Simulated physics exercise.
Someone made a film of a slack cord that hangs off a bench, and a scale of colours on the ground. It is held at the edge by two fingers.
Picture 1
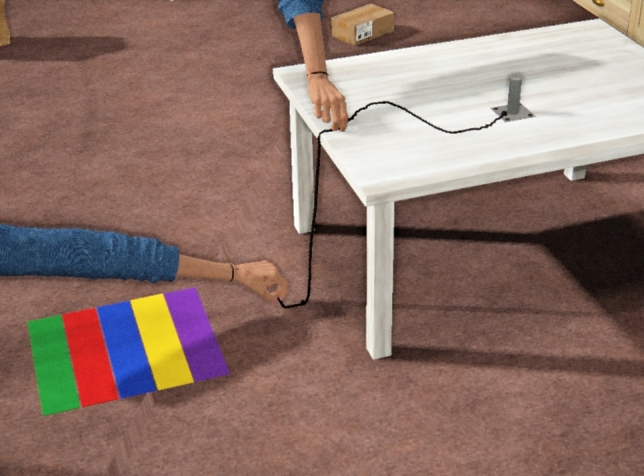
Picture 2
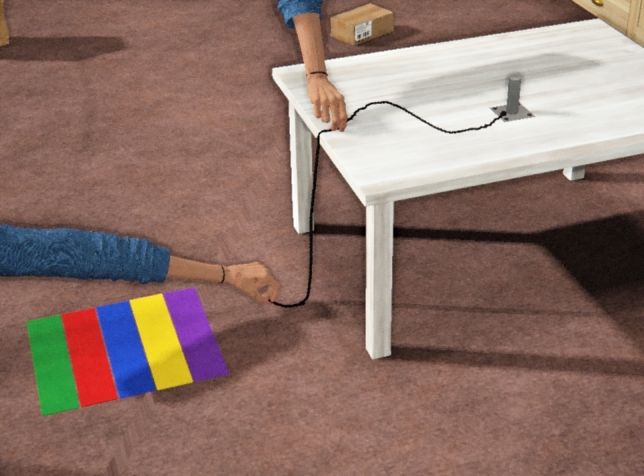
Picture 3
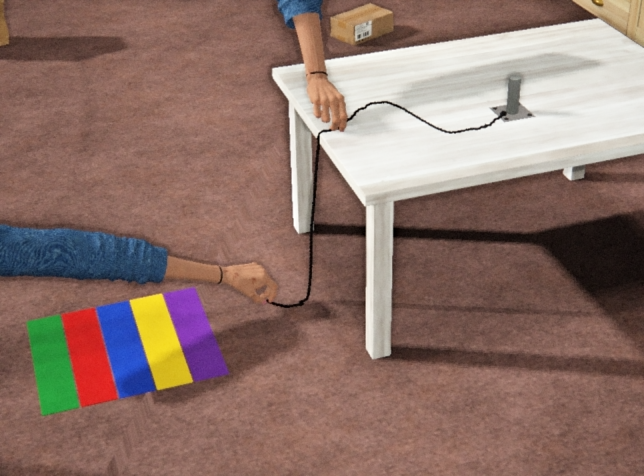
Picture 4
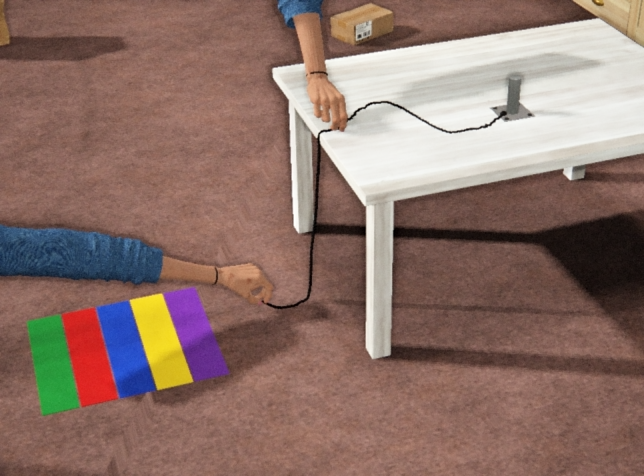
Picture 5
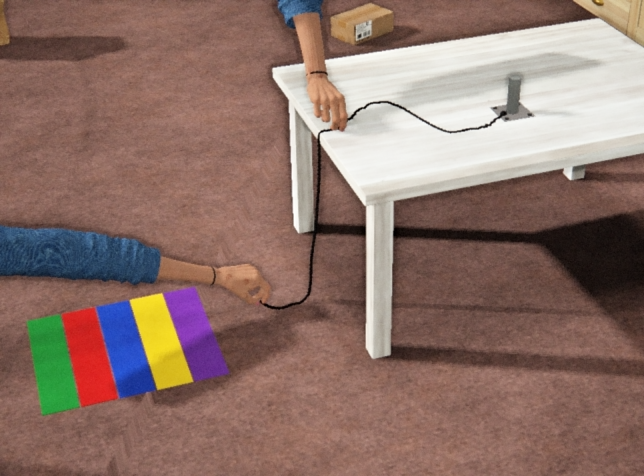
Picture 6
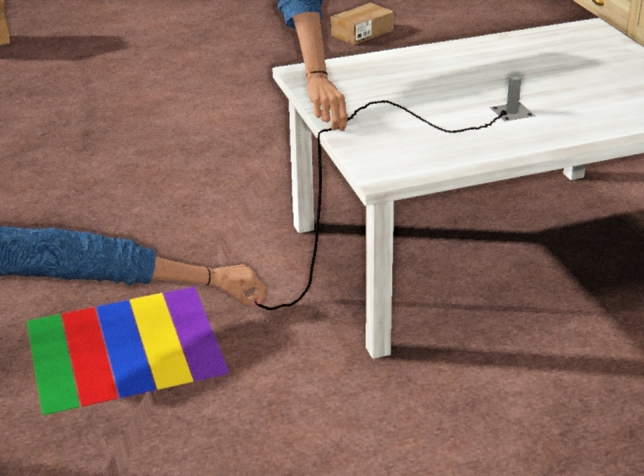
In a room with a reddish-brown carpet, seen from above by a camera that stays still, a white table stands at the right. A black cord runs from a small grey stand across the tabletop, under one hand at the edge, and down to another hand near a mat striped green, red, blue, yellow and purple. The lower hand draws the cord's end slightly left, while the upper hand stays put.
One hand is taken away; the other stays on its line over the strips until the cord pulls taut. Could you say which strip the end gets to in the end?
It gets to the green strip.
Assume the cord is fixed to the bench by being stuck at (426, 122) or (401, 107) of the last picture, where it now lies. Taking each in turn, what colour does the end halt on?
Strip by try: Red / blue.
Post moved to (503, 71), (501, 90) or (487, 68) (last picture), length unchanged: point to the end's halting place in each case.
First (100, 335), then (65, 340), then (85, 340).
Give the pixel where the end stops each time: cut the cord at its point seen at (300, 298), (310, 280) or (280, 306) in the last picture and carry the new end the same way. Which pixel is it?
Taking the tries in order gives (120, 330), (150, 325) and (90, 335).
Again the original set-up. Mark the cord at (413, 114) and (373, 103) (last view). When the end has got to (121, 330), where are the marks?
They end up close to (374, 128) and (322, 137).
Early on, end near (121, 330); over blue.
Midway, end near (76, 340); over red.
At the end of the slack, end near (49, 346); over green. It gets as far as the green strip.
